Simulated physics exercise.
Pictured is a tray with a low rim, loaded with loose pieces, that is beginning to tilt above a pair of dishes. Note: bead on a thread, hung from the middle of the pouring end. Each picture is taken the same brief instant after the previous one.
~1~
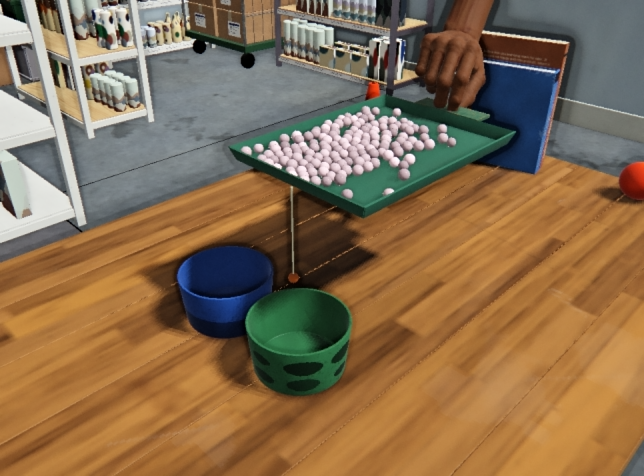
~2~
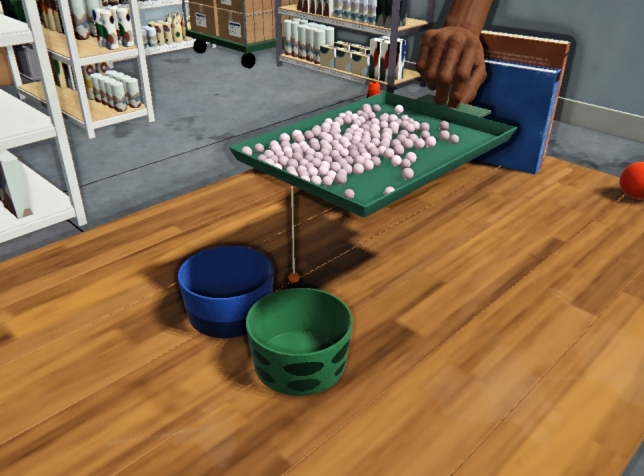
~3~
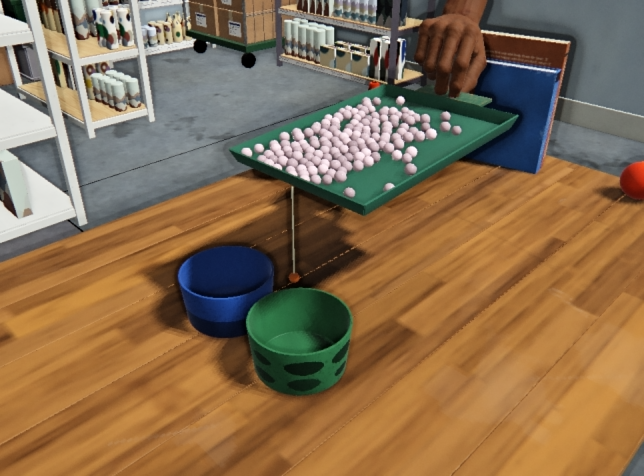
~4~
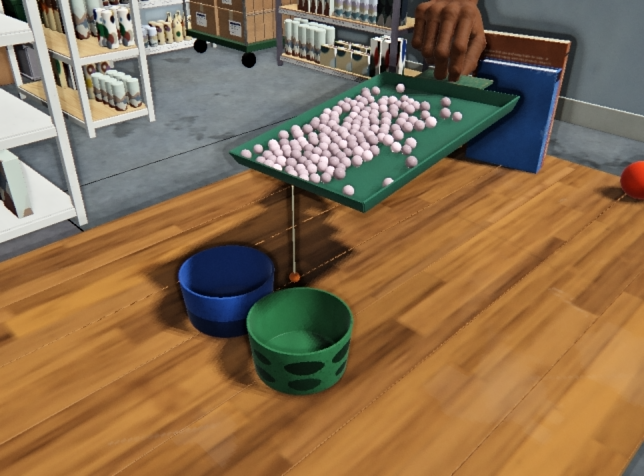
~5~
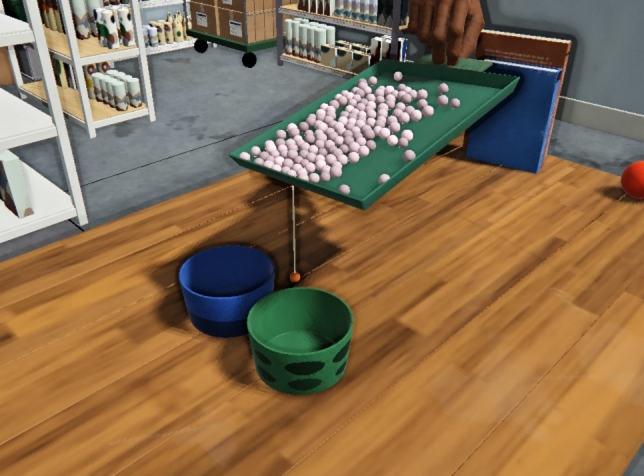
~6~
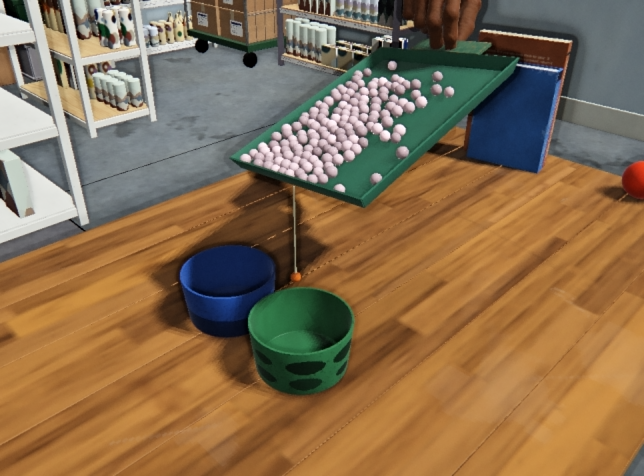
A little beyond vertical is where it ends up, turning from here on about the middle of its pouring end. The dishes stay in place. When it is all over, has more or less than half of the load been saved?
More than half.
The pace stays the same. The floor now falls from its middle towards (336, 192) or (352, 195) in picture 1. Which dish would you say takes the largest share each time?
It would be the right-side one to begin with, and after that the right-side one.
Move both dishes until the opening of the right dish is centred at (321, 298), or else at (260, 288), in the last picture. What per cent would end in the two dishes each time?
40 and 80 in a hundred.
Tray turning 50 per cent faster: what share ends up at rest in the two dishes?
About 80 %.
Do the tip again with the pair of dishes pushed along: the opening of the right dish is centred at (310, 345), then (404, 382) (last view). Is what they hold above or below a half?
Result, first place: Exceeding half; second place: Not as much as half.
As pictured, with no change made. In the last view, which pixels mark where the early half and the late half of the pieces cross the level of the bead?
About (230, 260) to begin with, then about (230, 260).
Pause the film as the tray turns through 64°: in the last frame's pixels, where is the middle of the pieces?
I'd mark it close to (244, 189).
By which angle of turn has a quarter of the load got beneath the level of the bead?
That happens at around 65°.
Shortly afterwards, tray tipped steeply; near half on the tray; only a few in the right dish; near a quarter in the left dish; only a few outside both; near a quarter in the air.
Next, tray tipped past a quarter turn; a little in the right dish; the bulk in the left dish; a little outside both.
Some moments later, tray tipped past a quarter turn; a little in the right dish; the bulk in the left dish; a little outside both.
In the end, tray tipped past a quarter turn; a little in the right dish; the bulk in the left dish; a little outside both.
